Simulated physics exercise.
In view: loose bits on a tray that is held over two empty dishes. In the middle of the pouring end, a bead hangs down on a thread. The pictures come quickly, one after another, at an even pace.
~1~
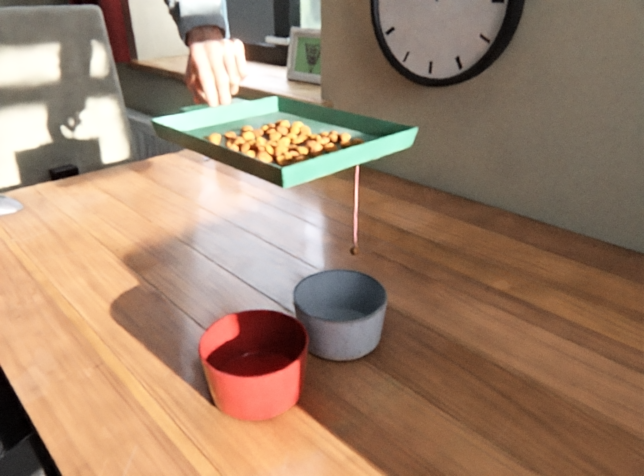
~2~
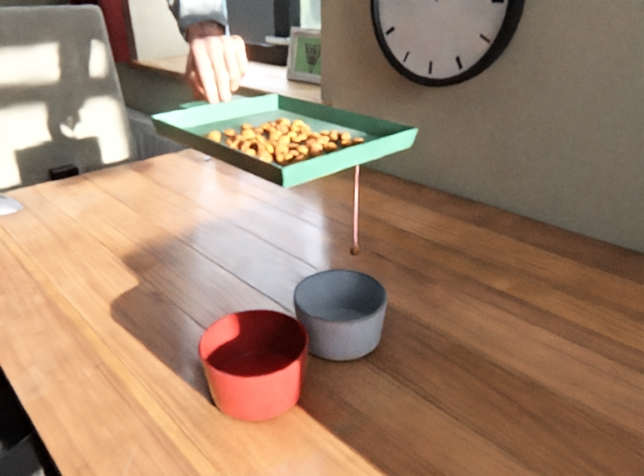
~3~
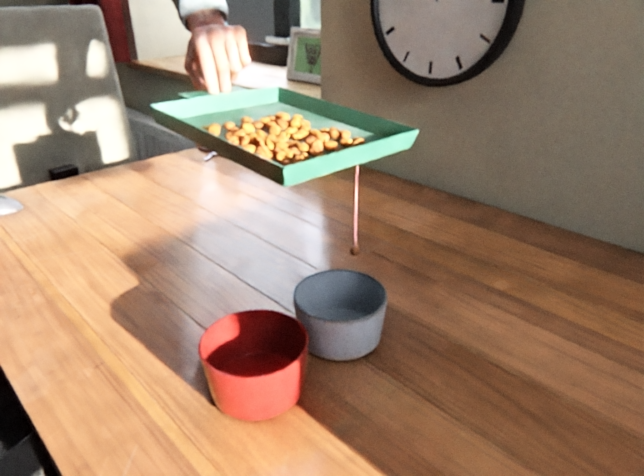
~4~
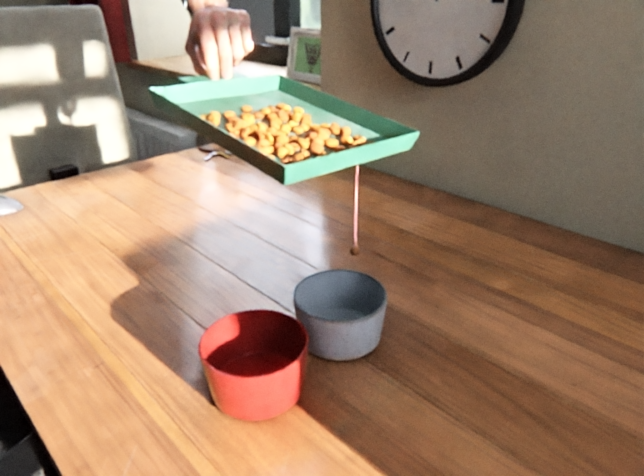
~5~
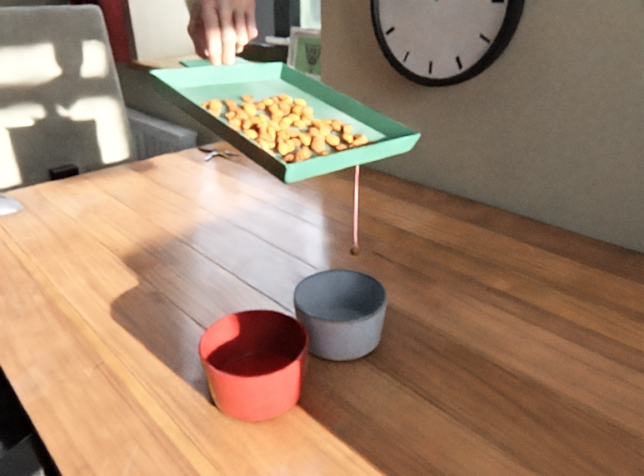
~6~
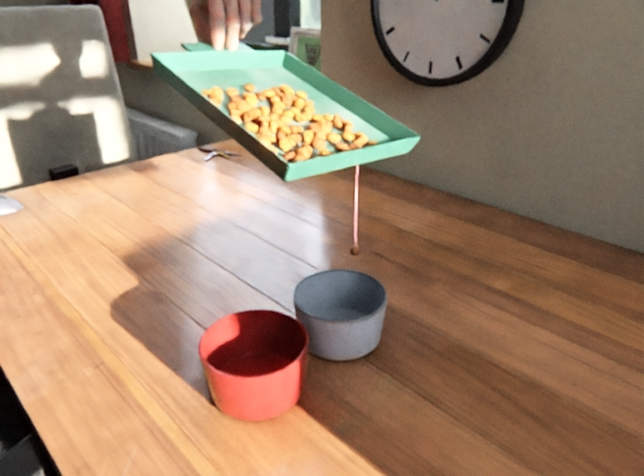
A hand at the far edge of a green tray raises that side steadily, tilting the tray toward its near right corner while the small golden-brown pieces on it shift slightly. Seen from a fixed, slightly raised view, the tray is above a sunlit wooden table, near a pale chair and a wall clock. Below are an empty red dish and a grey one behind it to the right, while a bead hangs almost still on a thread.
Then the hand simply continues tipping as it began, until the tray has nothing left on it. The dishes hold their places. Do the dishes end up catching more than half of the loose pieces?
The dishes are left with the minor part.
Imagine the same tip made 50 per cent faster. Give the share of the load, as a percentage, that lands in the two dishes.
Estimate: Some 10%.
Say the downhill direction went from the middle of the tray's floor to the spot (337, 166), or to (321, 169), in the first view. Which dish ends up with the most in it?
I'd say the one to the right first, then the one to the right.
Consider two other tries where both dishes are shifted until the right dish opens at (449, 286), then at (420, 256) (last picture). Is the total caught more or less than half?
One: Under half. Two: Over half.
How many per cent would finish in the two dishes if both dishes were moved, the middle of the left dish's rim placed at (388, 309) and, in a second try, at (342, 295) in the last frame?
Close to 40 in a hundred, then close to 70 in a hundred.
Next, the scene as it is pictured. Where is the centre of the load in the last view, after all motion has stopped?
The centre comes to rest close to (414, 302).
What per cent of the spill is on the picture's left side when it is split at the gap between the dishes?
0 %, near enough.
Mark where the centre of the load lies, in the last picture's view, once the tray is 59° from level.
I'd put the middle of the pieces at roughly (352, 134).
Soon after the last picture, tray tipped steeply; all on the tray.
A little later, tray tipped right over; about two thirds on the tray; a small part in the right dish; about a quarter outside both; a small part in the air.
Later still, tray tipped past a quarter turn; about a quarter in the right dish; most outside both.
At rest, tray tipped past a quarter turn; none in the left dish; about a quarter in the right dish; most outside both.
